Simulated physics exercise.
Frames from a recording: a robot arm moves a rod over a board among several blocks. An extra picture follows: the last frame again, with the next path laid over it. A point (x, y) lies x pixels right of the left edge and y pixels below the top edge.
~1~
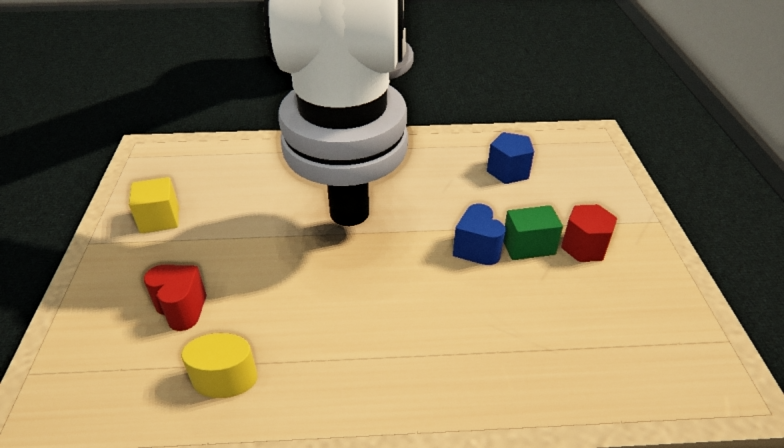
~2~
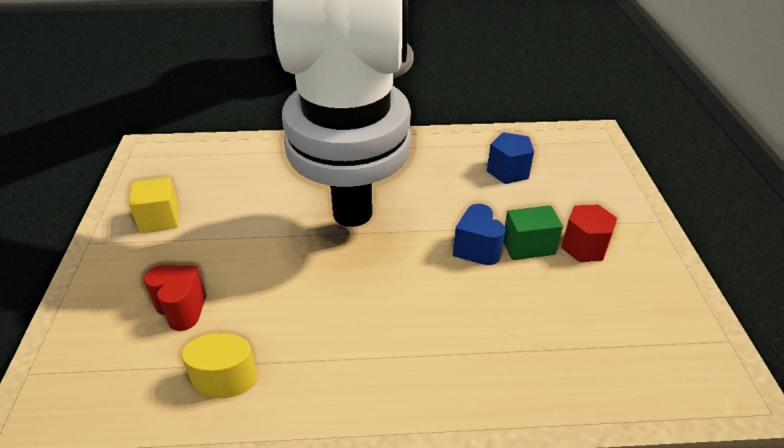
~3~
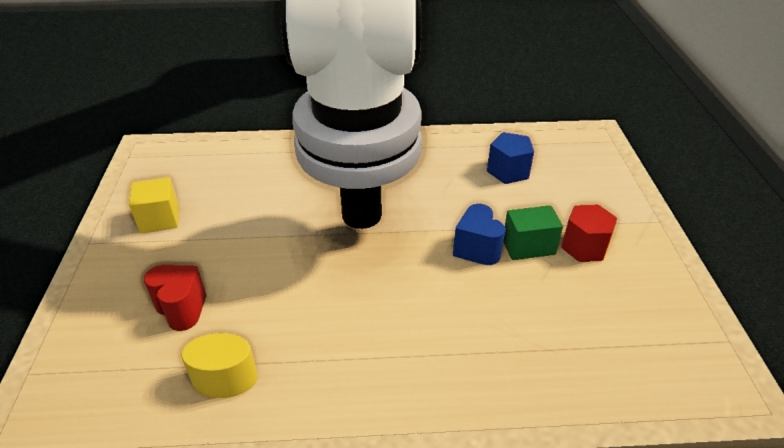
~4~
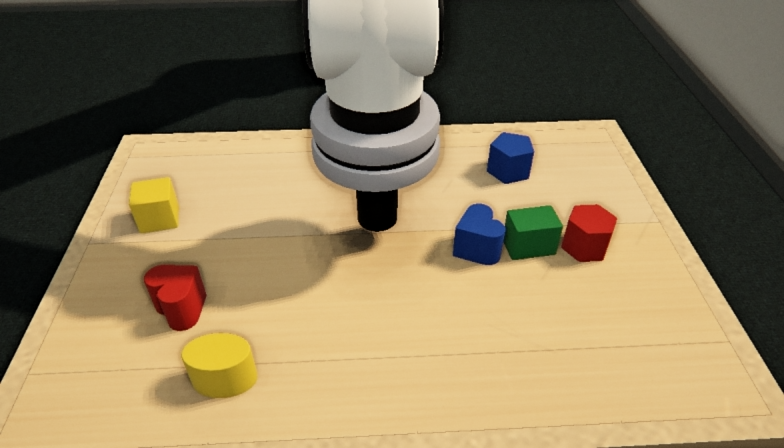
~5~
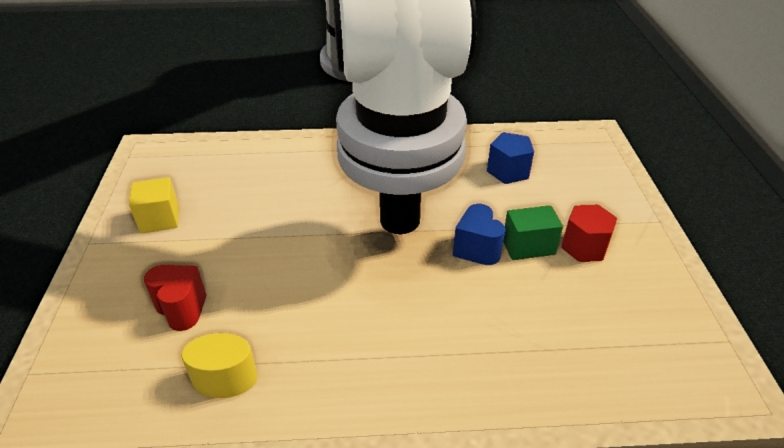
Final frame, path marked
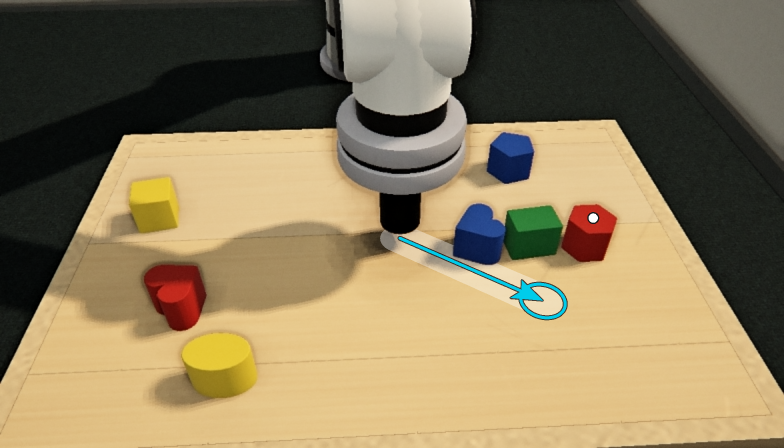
At first, a robot arm holds a black rod over a wooden board, between yellow and red blocks on the left and blue, green and red blocks on the right. The arm then slides the rod a short way rightward, nearer the blue heart block, while every block stays still.
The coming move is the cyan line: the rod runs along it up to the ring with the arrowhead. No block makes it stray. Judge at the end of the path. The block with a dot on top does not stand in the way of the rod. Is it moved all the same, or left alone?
It leaves its spot.
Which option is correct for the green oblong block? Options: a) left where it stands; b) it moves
b
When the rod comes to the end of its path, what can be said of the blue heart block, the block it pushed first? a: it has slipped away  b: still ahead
Option a.
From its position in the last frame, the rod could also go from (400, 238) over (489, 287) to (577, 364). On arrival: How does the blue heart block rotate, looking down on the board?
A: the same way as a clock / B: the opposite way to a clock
Choice B: The opposite way to a clock.
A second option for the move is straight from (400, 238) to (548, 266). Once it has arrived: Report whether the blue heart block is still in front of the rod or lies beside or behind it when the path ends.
The block sits ahead of the rod.
Drawn move, straight from (400, 238) to (543, 301); the dot is on the red hexagon.
What follows on the original path. One third of the way, rod at (446, 241); blue heart block at (489, 221), turned 20° anticlockwise.
Two thirds of the way, rod at (496, 262); blue heart block at (518, 226), turned 95° anticlockwise; green oblong block at (558, 206), turned 20° clockwise; red hexagon at (608, 216).
At the end, rod at (547, 284); blue heart block at (518, 227), turned 95° anticlockwise; green oblong block at (558, 206), turned 20° clockwise; red hexagon at (608, 216).
